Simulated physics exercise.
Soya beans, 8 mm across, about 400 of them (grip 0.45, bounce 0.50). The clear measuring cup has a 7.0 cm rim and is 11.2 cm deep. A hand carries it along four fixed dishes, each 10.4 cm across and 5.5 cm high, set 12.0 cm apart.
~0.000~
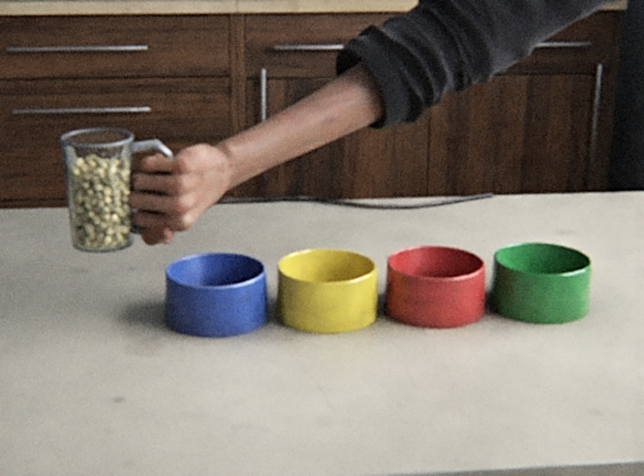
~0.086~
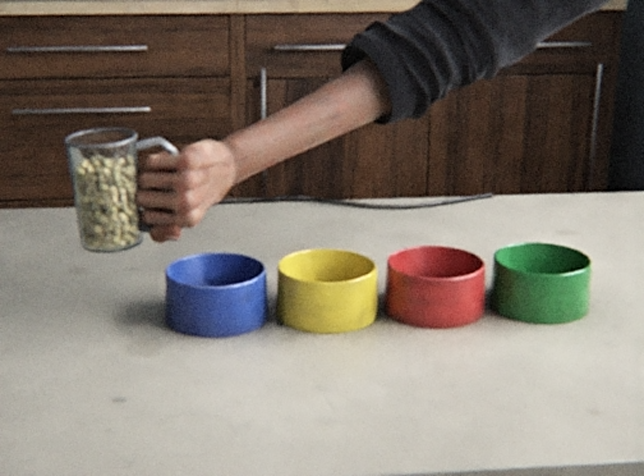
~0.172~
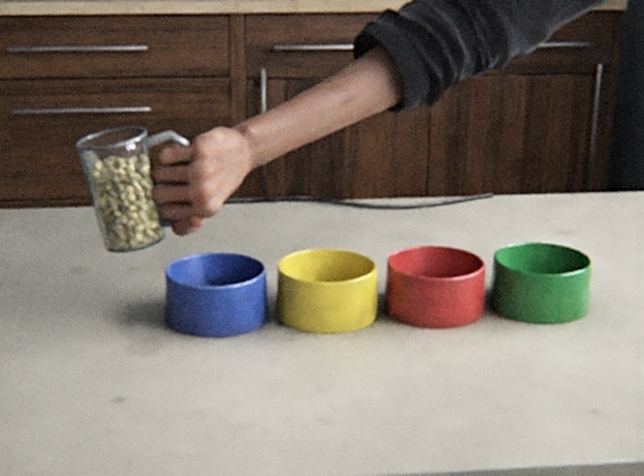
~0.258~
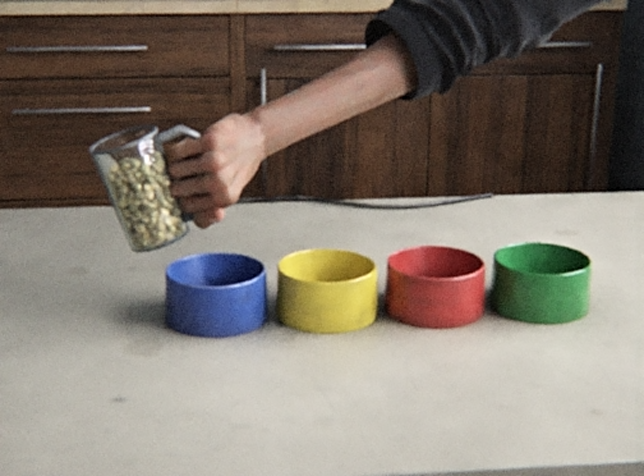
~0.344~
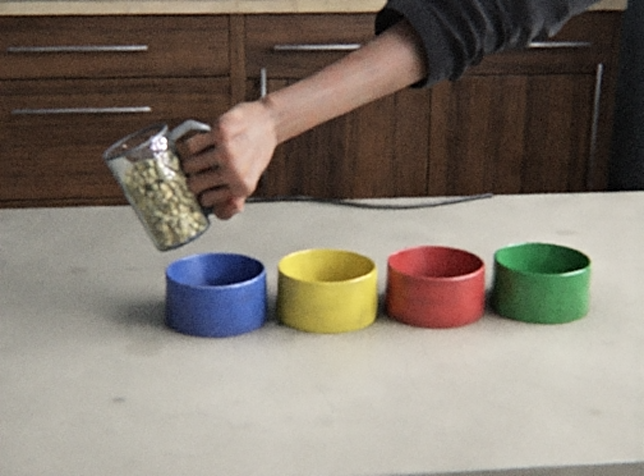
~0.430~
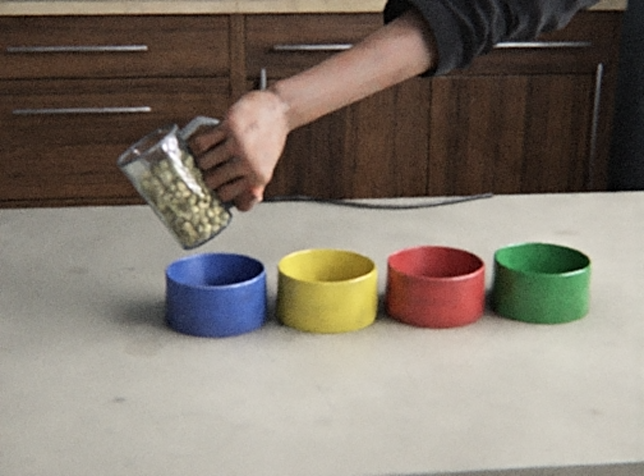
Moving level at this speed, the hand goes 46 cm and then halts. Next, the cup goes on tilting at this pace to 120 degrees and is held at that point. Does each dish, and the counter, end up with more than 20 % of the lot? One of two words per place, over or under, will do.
Red dish - under, blue dish - under, green dish - under, yellow dish - over, counter - under.
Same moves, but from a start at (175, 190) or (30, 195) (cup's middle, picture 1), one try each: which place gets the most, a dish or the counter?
Try 1 - red; try 2 - yellow.
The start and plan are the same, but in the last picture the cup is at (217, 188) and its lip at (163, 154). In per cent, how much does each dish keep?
You'd end up with red at 100, blue at 0, green at 0 and yellow at 0.
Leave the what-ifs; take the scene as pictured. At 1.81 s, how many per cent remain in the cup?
About 5 per cent.
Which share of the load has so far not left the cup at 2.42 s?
Estimate: Around 0 % of the load.
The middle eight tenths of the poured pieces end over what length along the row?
About 11 cm.
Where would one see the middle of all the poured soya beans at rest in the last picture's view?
Roughly pixel (338, 299).
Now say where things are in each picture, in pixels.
In the first frame, cup at (100, 191), tilt 0 degrees, lip at (62, 139), moved 0.0 cm; middle of the pieces at (103, 201); blue dish at (216, 270); yellow dish at (327, 266); red dish at (436, 262); green dish at (542, 259).
In the second frame, cup at (107, 191), tilt 3 degrees, lip at (66, 140), moved 0.7 cm; middle of the pieces at (110, 201).
In the third frame, cup at (124, 190), tilt 10 degrees, lip at (78, 145), moved 2.4 cm; middle of the pieces at (128, 200).
In the fourth frame, cup at (142, 190), tilt 17 degrees, lip at (91, 150), moved 4.2 cm; middle of the pieces at (147, 199).
In the fifth frame, cup at (160, 189), tilt 24 degrees, lip at (104, 156), moved 6.1 cm; middle of the pieces at (166, 198).
In the sixth frame, cup at (178, 189), tilt 32 degrees, lip at (119, 163), moved 7.9 cm; middle of the pieces at (185, 197); blue dish at (216, 270); yellow dish at (327, 266); red dish at (436, 262); green dish at (542, 259). Its pace works out near 85 degrees a second; the hand travels 21 cm a second.
After 1.26 s, tilt 102 degrees; cup holds 95 %.
Then, at 1.81 s, tilt 120 degrees; cup holds 5 %, red 5 %, yellow 75 %.
After 2.42 s, tilt 120 degrees; cup holds 0 %, red 10 %, yellow 75 %.
In the end, at 2.7 s, red 10 %, blue 0 %, green 0 %, yellow 75 %, counter 10 %.
